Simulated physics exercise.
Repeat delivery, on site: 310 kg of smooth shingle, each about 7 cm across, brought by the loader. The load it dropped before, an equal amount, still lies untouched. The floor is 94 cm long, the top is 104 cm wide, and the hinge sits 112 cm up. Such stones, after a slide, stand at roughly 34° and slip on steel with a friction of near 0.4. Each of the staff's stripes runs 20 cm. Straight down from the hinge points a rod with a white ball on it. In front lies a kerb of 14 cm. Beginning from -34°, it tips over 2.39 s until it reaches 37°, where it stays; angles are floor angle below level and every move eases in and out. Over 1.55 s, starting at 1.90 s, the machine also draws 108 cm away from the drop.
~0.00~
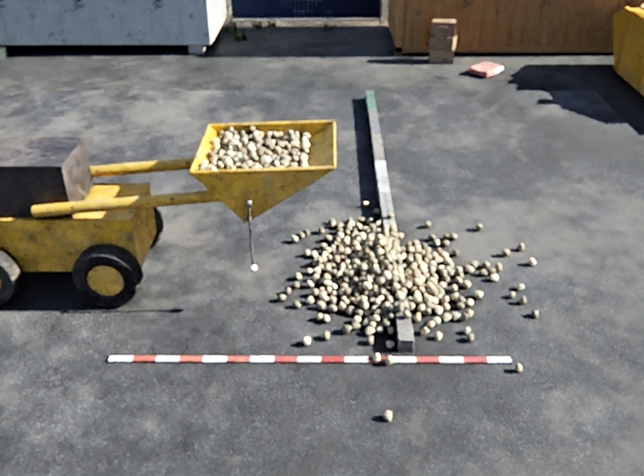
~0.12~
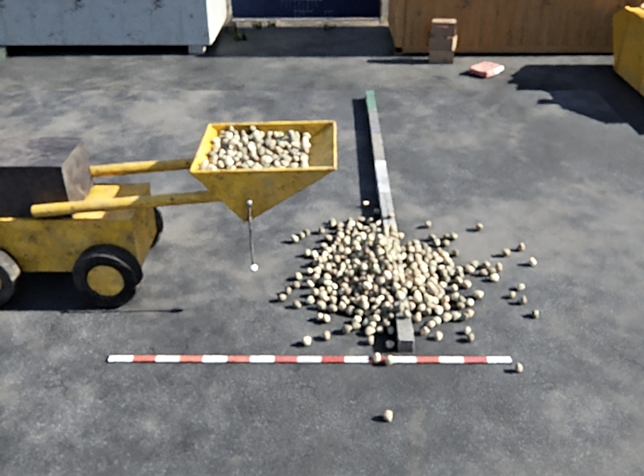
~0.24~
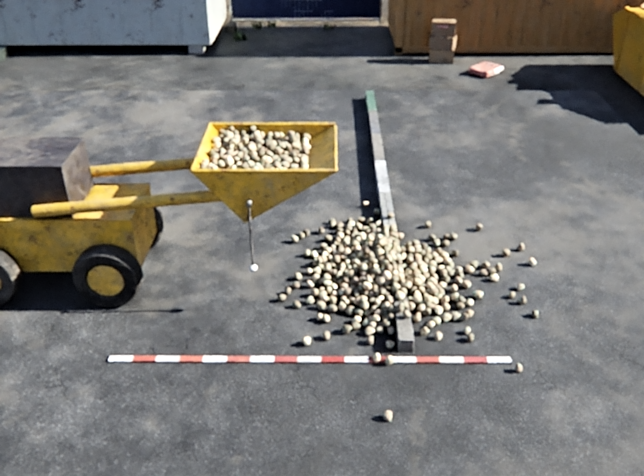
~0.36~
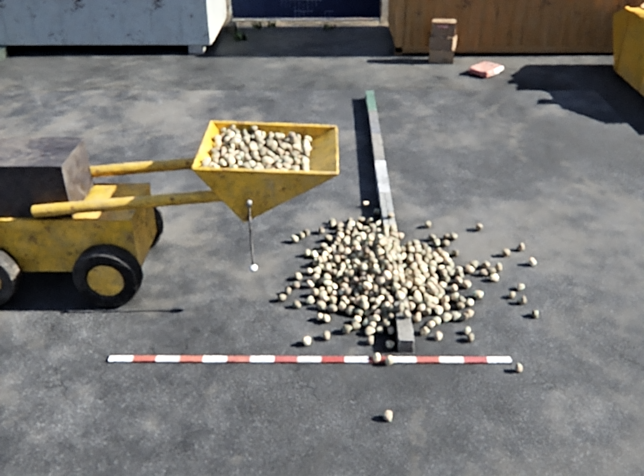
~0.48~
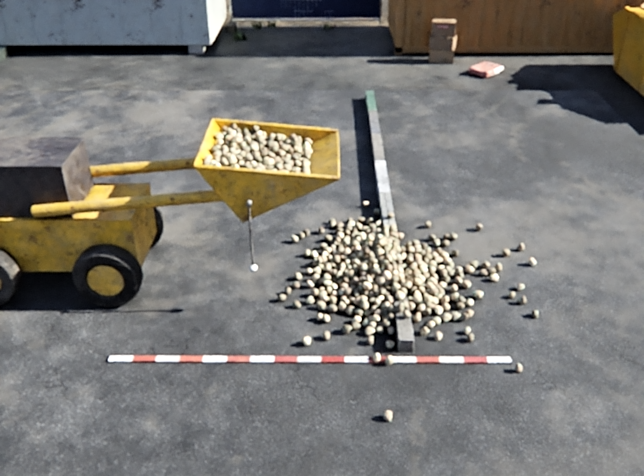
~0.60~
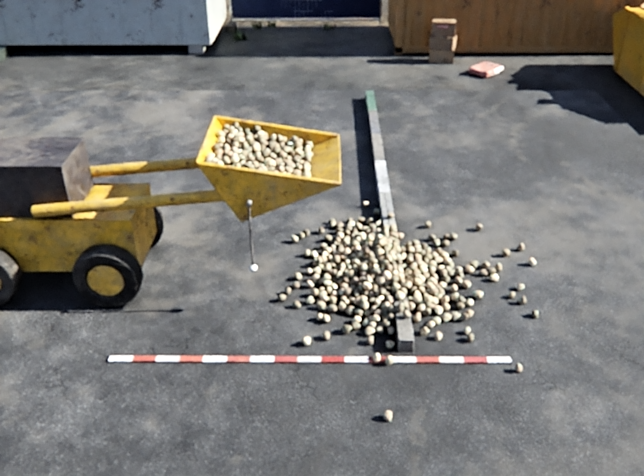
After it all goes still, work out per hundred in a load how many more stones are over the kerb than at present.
Around 0 stones per hundred.
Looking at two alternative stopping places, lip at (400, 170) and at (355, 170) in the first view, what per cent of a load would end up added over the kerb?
First place: Roughly 55 %; second place: Roughly 10 %.
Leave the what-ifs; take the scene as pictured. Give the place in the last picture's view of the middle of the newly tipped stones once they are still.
Centre: Approx. (330, 266).
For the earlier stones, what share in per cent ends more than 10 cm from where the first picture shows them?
The answer is about 5 per cent.
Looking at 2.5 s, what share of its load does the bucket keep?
Near 5 per cent of the load is held.
After 1.8 s the floor is at 26°; in per cent of one load, 95 in the bucket, 83 on this side of the kerb, 23 over the kerb; the foremost stones are at (518, 277).
After 2.5 s the floor is at 37°; in per cent of one load, 5 in the bucket, 172 on this side of the kerb, 23 over the kerb; the foremost stones are at (518, 277).
After 3.9 s the floor is at 37°; in per cent of one load, 0 in the bucket, 177 on this side of the kerb, 23 over the kerb; the foremost stones are at (518, 277).
After 6.4 s the floor is at 37°; in per cent of one load, 0 in the bucket, 177 on this side of the kerb, 23 over the kerb; the foremost stones are at (518, 277). Net gain over the kerb, 0.
